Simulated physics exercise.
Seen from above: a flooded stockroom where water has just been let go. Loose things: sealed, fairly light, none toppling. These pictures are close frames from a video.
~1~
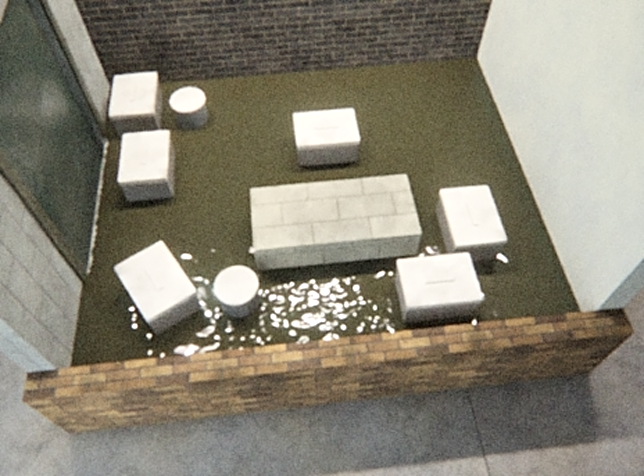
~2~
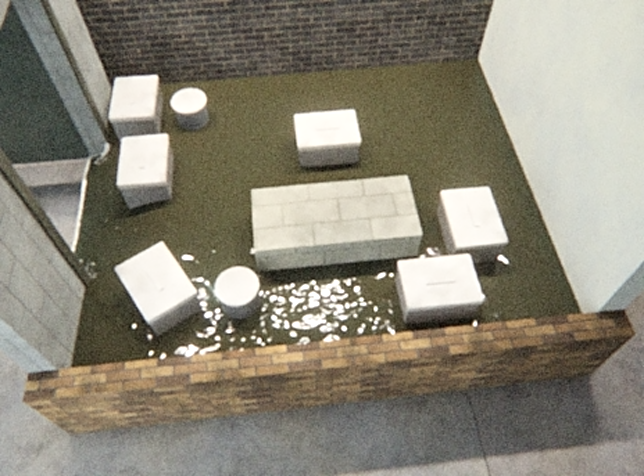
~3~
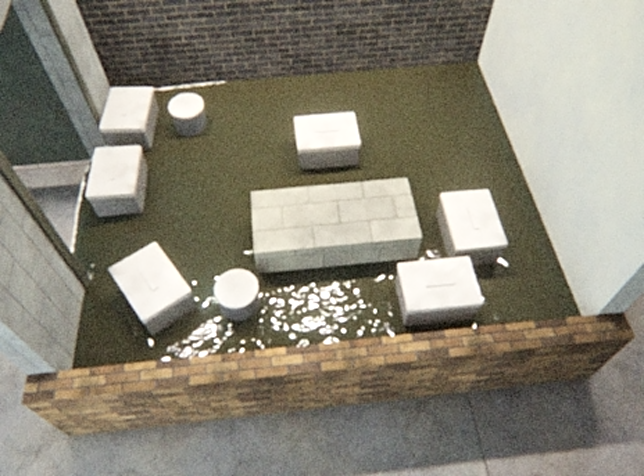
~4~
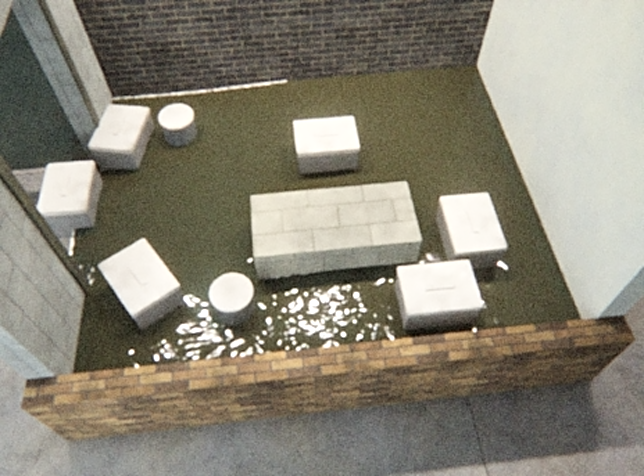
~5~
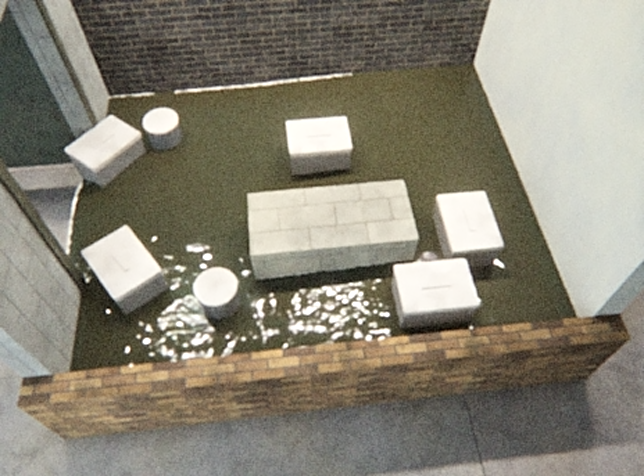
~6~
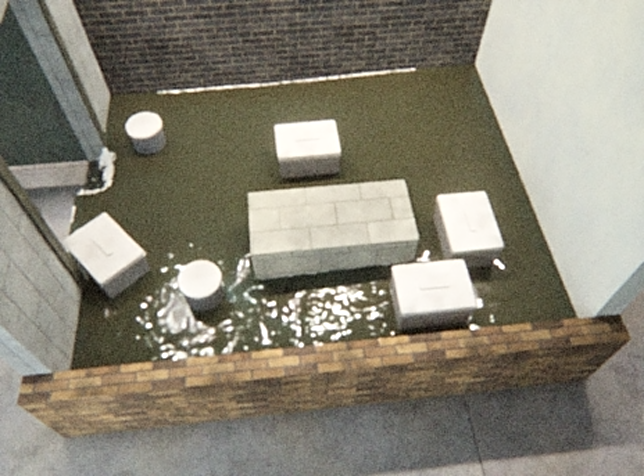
White boxes floating in a flooded room drifted left after a panel in the left wall opened, and two slipped out of view there while two round pails and another box slid leftward.
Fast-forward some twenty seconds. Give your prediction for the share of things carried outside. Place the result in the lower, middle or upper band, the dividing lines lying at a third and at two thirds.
The share is two thirds or higher.
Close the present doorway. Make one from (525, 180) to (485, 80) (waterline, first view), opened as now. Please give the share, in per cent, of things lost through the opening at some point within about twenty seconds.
Estimate: Close to 60 %.
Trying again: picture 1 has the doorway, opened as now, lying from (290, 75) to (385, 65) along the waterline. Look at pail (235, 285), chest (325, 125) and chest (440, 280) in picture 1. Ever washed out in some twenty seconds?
Taking each in turn, I'd say stuck within, carried off and stuck within.
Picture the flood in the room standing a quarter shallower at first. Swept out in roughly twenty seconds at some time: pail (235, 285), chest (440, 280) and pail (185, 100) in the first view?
Per object: Exited / remained / exited.
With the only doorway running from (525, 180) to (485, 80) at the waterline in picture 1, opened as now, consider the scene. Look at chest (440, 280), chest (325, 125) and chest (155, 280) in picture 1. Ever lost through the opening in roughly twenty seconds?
In turn: Through, yes, still in.
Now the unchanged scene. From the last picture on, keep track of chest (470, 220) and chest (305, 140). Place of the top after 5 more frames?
Estimate: First at (441, 232), second at (207, 154), approximately.
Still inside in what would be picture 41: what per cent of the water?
I'd say close to 30 percent.
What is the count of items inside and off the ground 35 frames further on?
0.
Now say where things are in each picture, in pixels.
The first picture shows a chest at (154, 279) floats; a pail at (187, 99), afloat; 0 of 8 have shifted.
The second picture shows a chest at (155, 280) floats; a pail at (189, 100), afloat; 0 of 8 have shifted.
The third picture shows a chest at (149, 280) floats, close to its start; a pail at (186, 105), afloat, close to its start; 3 of 8 have shifted.
The fourth picture shows a chest at (138, 275) floats, close to its start; a pail at (176, 116), afloat, close to its start; 4 of 8 have shifted.
The fifth picture shows a chest at (121, 261), afloat, a stride from its start; a pail at (160, 120), afloat, close to its start; 5 of 8 have shifted.
The sixth picture shows a chest at (103, 247) floats, a stride from its start; a pail at (144, 125) floats, a stride from its start; 6 of 8 have shifted.
A moment on, 4 of 8 are out; 4 afloat.
Next, 6 of 8 are out; 2 afloat.
Later, 6 of 8 are out; 0 afloat.
In the end, 6 of 8 are out; 0 afloat.
